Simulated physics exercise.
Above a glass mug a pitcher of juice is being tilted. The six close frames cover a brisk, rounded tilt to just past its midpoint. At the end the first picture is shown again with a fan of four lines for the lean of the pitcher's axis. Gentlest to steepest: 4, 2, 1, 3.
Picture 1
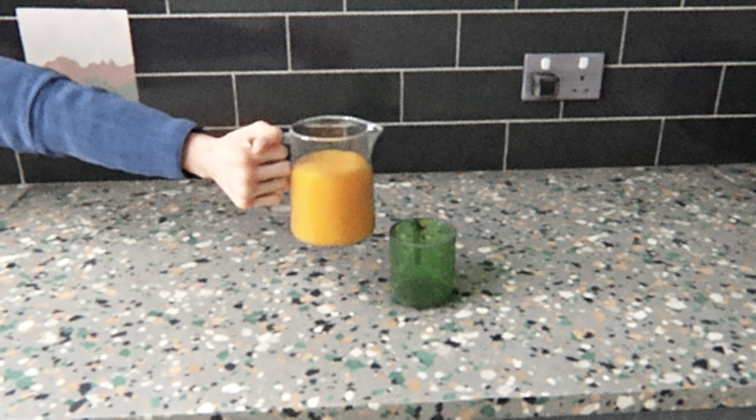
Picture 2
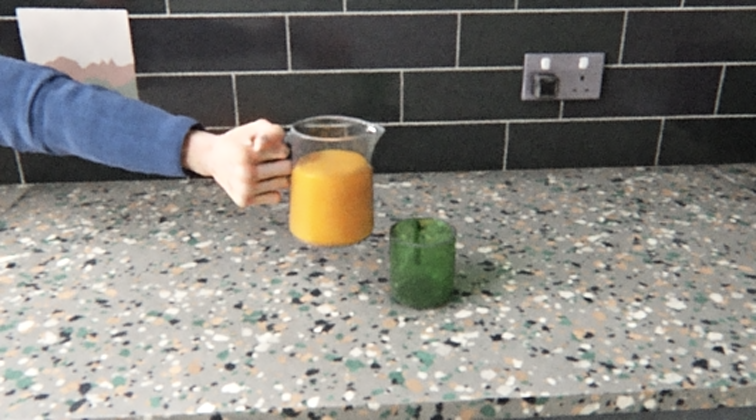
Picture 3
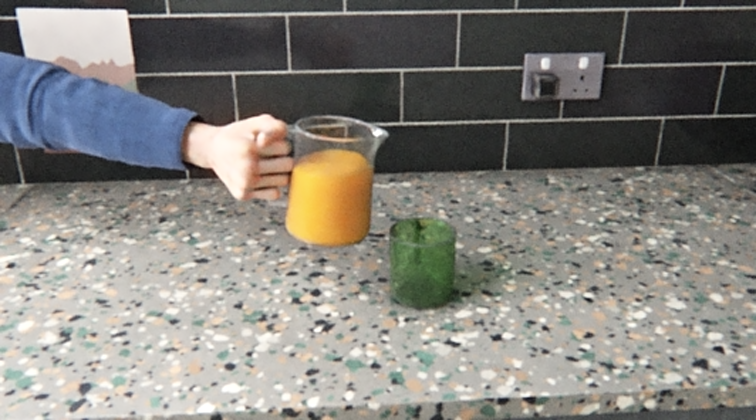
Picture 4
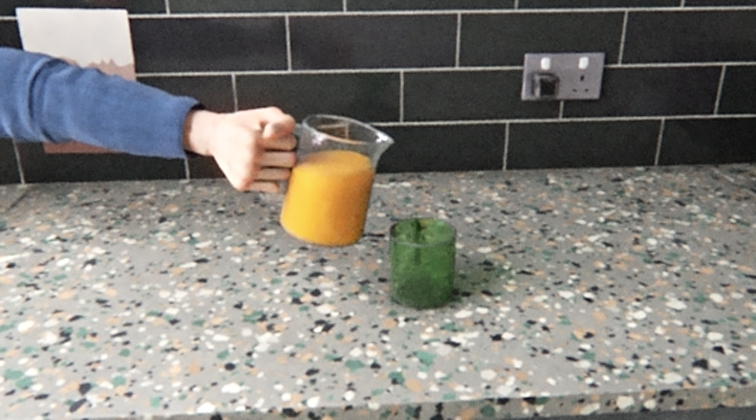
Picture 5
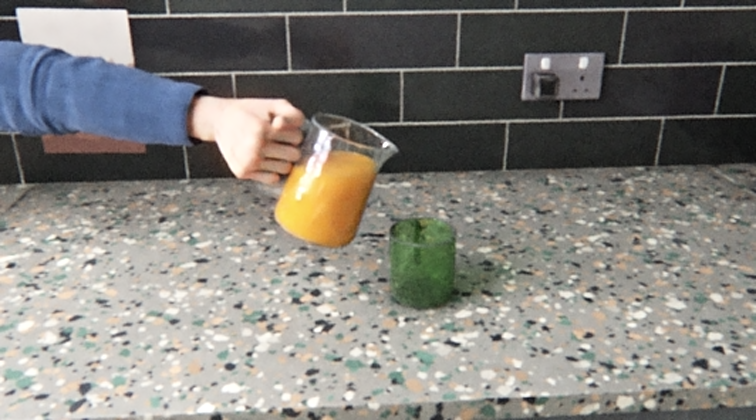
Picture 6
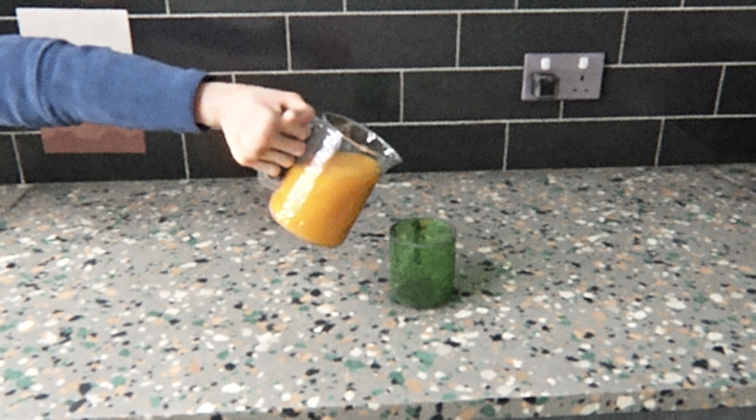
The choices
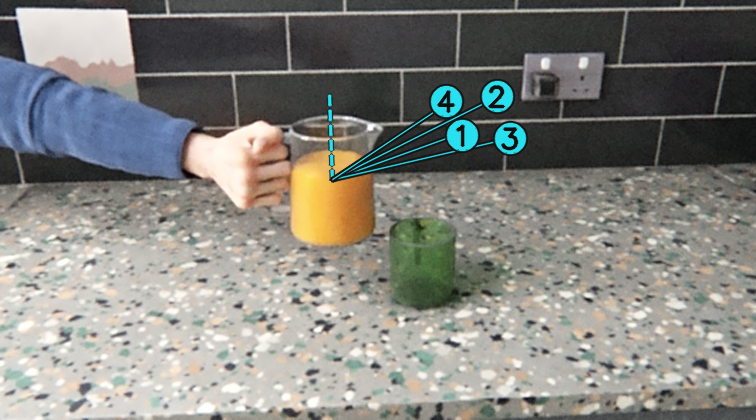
The footage shows a hand in a blue sleeve holding a glass pitcher of orange juice upright near a green glass mug on a speckled countertop, then gradually tilting the pitcher to the right, with no juice leaving it.
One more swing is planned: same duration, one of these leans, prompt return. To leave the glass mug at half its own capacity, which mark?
Use mark 1.
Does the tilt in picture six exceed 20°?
Yes.
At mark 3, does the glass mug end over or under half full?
Over.
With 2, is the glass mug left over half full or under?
Under.
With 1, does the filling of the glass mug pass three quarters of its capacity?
No, it does not.
On the marked copy, 1 at (445, 138); 2 at (482, 104); 3 at (494, 142); 4 at (433, 112).
With 1, the glass mug ends with about 50 % of what it can hold.
With 2, the glass mug ends with about 32 % of what it can hold.
With 3, the glass mug ends with about 67 % of what it can hold; 3 % of the juice is spilt.
With 4, the glass mug ends with about 19 % of what it can hold.
